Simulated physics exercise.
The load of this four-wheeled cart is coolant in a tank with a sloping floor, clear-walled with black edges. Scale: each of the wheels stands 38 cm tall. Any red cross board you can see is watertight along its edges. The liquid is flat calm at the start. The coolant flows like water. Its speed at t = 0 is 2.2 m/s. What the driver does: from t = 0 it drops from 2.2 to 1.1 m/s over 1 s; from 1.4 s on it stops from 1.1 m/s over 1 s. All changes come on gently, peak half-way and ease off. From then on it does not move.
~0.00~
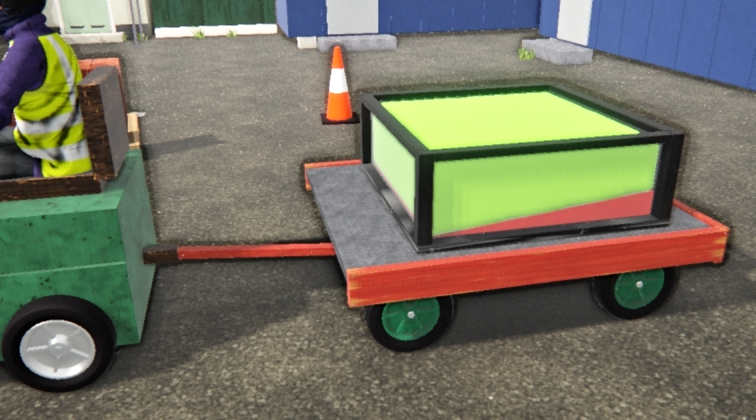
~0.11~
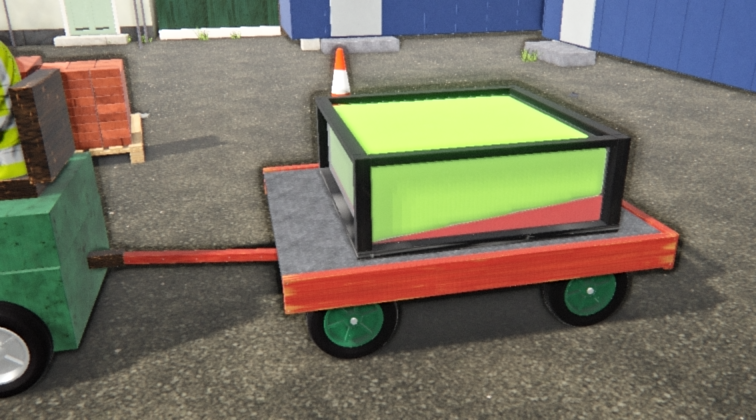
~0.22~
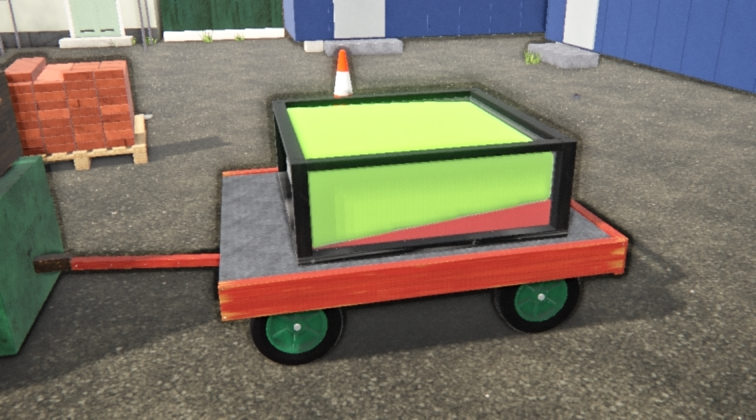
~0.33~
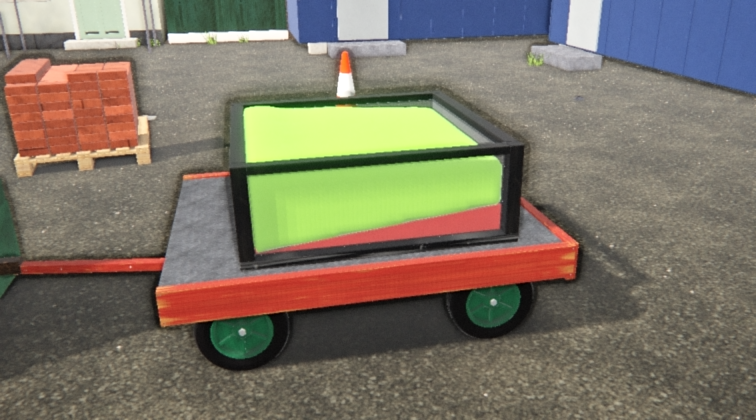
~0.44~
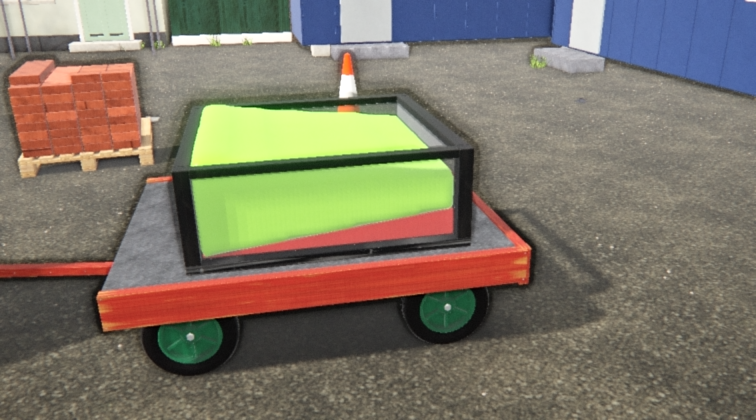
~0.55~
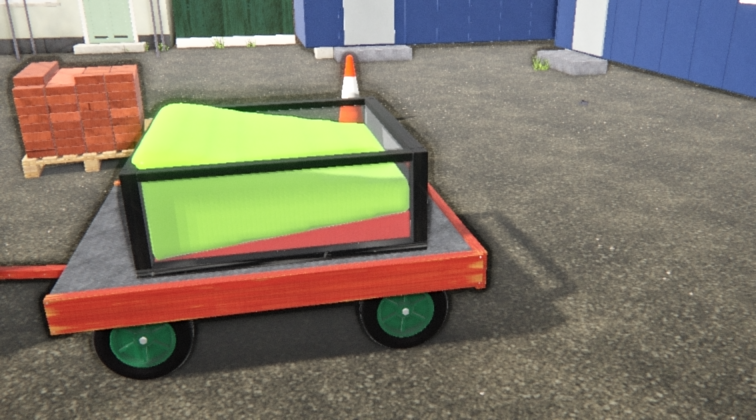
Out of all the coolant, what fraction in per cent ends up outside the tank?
It loses close to 19 per cent.
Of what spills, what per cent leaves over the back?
Some 10 per cent of it.
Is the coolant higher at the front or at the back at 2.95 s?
At the back.
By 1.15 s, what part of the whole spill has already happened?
Some 30 per cent by then.
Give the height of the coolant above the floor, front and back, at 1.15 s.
Front 34 cm, back 30 cm.
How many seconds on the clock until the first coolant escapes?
Near 0.9 s.
After 1.15 s it stands 29 cm high behind and 35 cm in front; 5 per cent has gone over the front.
After 2.05 s it stands 21 cm high behind and 49 cm in front; 6 per cent has gone over the front, a little elsewhere.
After 2.95 s it stands 44 cm high behind and 23 cm in front; 16 per cent has gone over the front, a little elsewhere.
After 5.39 s 19 per cent has gone over the front, a little elsewhere, 56 of 297 litres.
